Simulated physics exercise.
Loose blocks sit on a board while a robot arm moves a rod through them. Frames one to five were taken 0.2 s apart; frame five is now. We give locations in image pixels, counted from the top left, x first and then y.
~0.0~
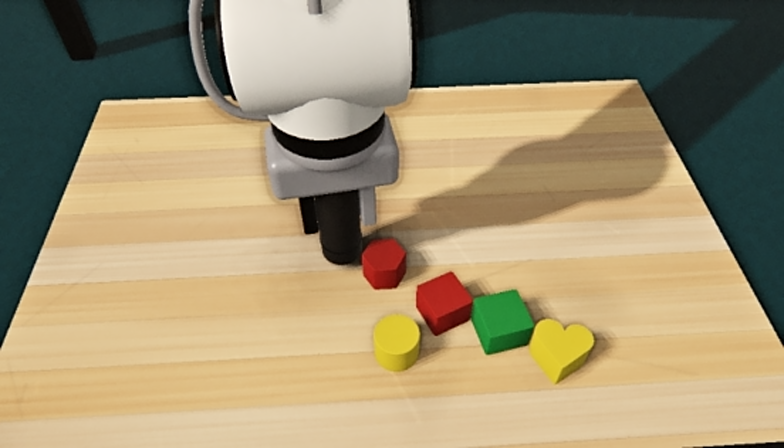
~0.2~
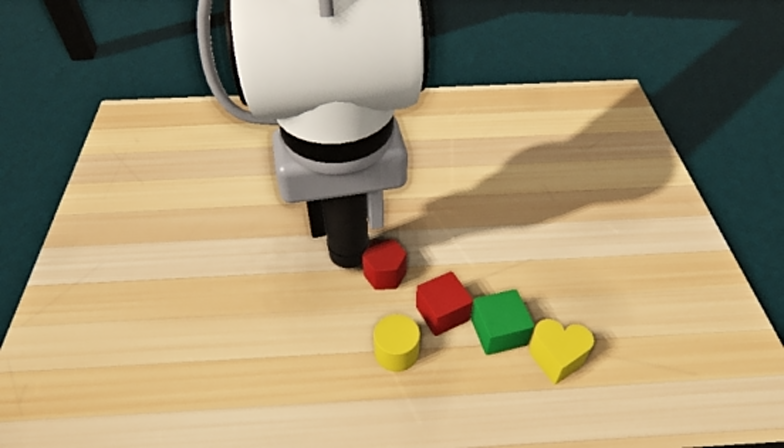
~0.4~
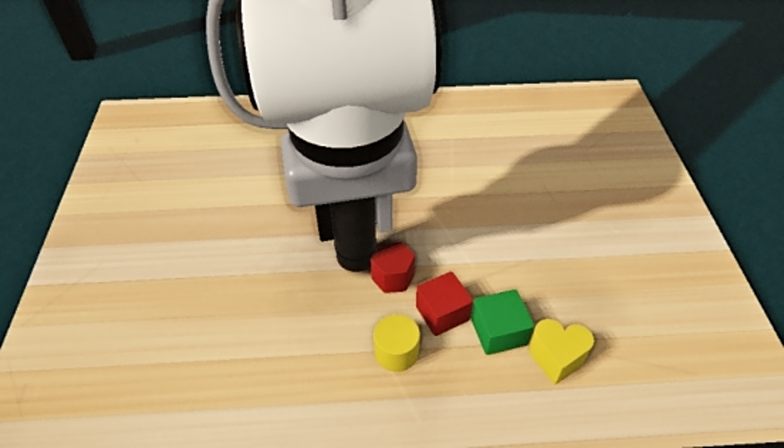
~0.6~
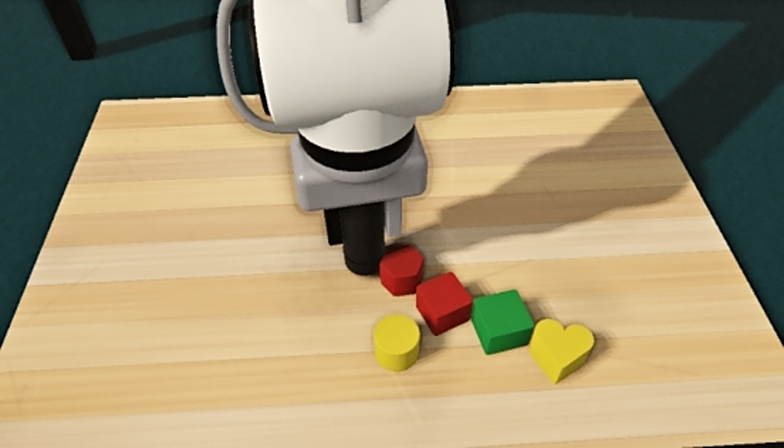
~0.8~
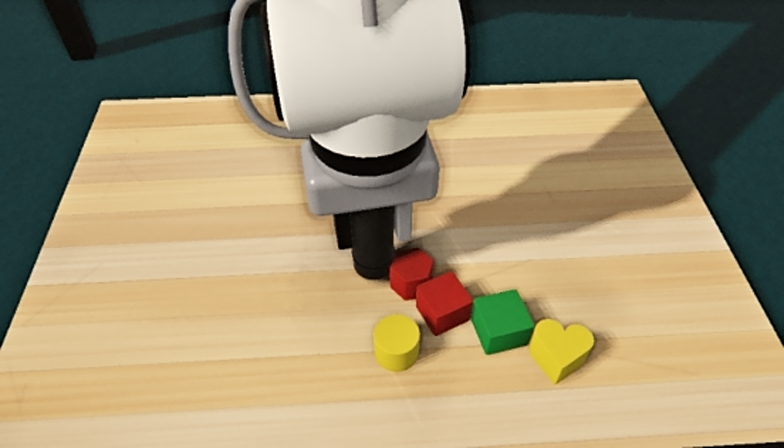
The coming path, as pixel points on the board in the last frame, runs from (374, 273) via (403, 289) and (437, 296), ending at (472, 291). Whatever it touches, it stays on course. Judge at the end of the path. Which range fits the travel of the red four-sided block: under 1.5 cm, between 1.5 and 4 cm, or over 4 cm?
Shift of 1.5 to 4 cm.
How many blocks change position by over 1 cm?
Moved: 2.
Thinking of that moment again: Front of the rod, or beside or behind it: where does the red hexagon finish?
I'd say the red hexagon is still out in front of the rod at the end.
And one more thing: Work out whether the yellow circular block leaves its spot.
The answer is that it remains undisturbed.
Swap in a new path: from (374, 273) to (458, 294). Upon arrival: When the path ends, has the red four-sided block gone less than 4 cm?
Going by the path, yes.
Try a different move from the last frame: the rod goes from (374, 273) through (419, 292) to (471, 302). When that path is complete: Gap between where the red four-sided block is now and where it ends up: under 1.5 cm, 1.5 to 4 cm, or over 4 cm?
Goes 1.5 to 4 cm.
On the path given first. Halfway along, rod (420, 287); red hexagon (463, 274), turned 15° anticlockwise; red four-sided block (458, 314), turned 15° clockwise.
At the end, rod (473, 283); yellow circular block in place; red hexagon (517, 269), turned 20° anticlockwise; red four-sided block (458, 314), turned 15° clockwise; green four-sided block in place.
